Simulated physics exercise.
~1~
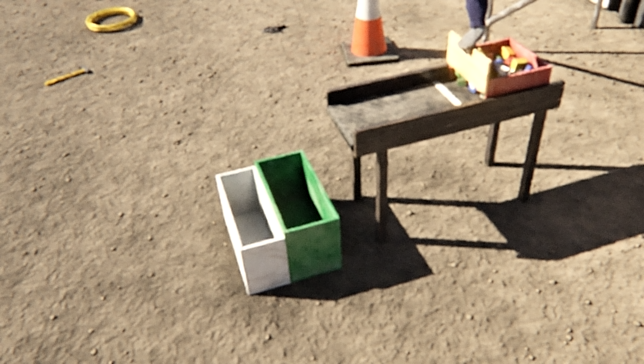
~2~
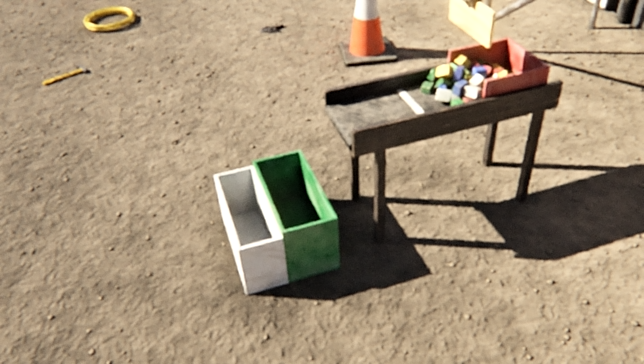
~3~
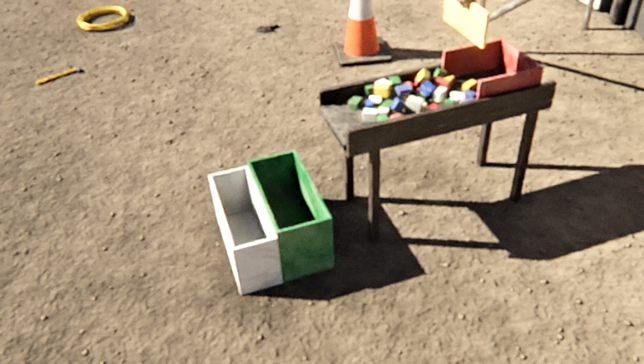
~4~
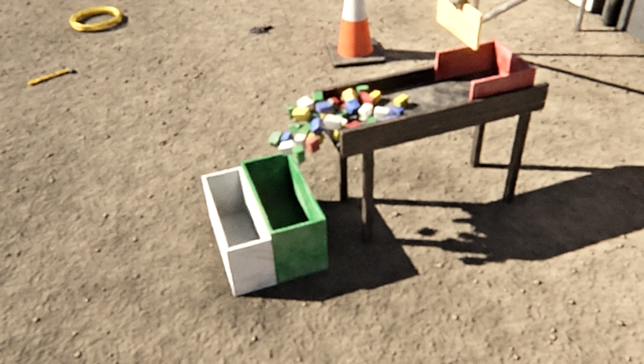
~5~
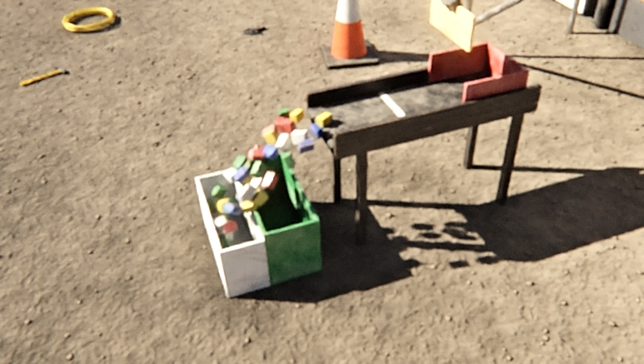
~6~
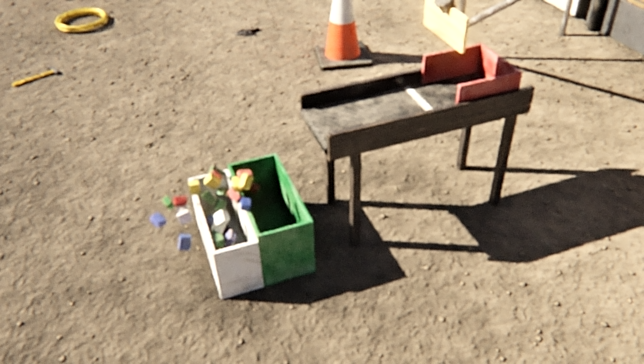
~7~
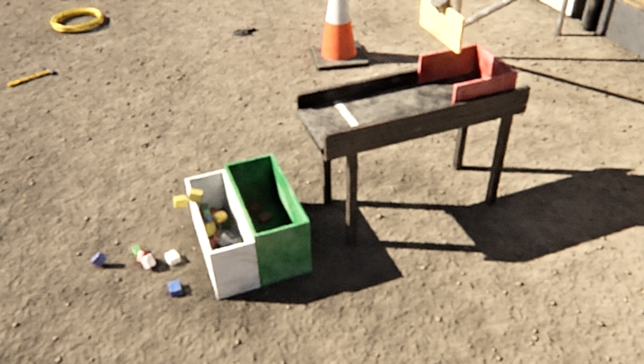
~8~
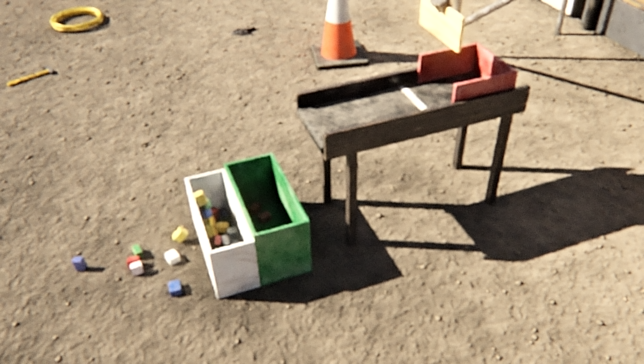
A dark, trough-like belt on legs stands on sunlit bare dirt, seen from above at an angle, with a red pen of colourful toy bricks at its right end. A green bin and a white tote sit side by side below its left end, while an orange and white cone and a yellow ring lie behind. The yellowish gate lifts, and the bricks spread out and ride left along the belt. They spill off the end in a loose stream, passing over the green bin. Most drop into the white tote, but several fly past it and come to rest on the dirt to its left.
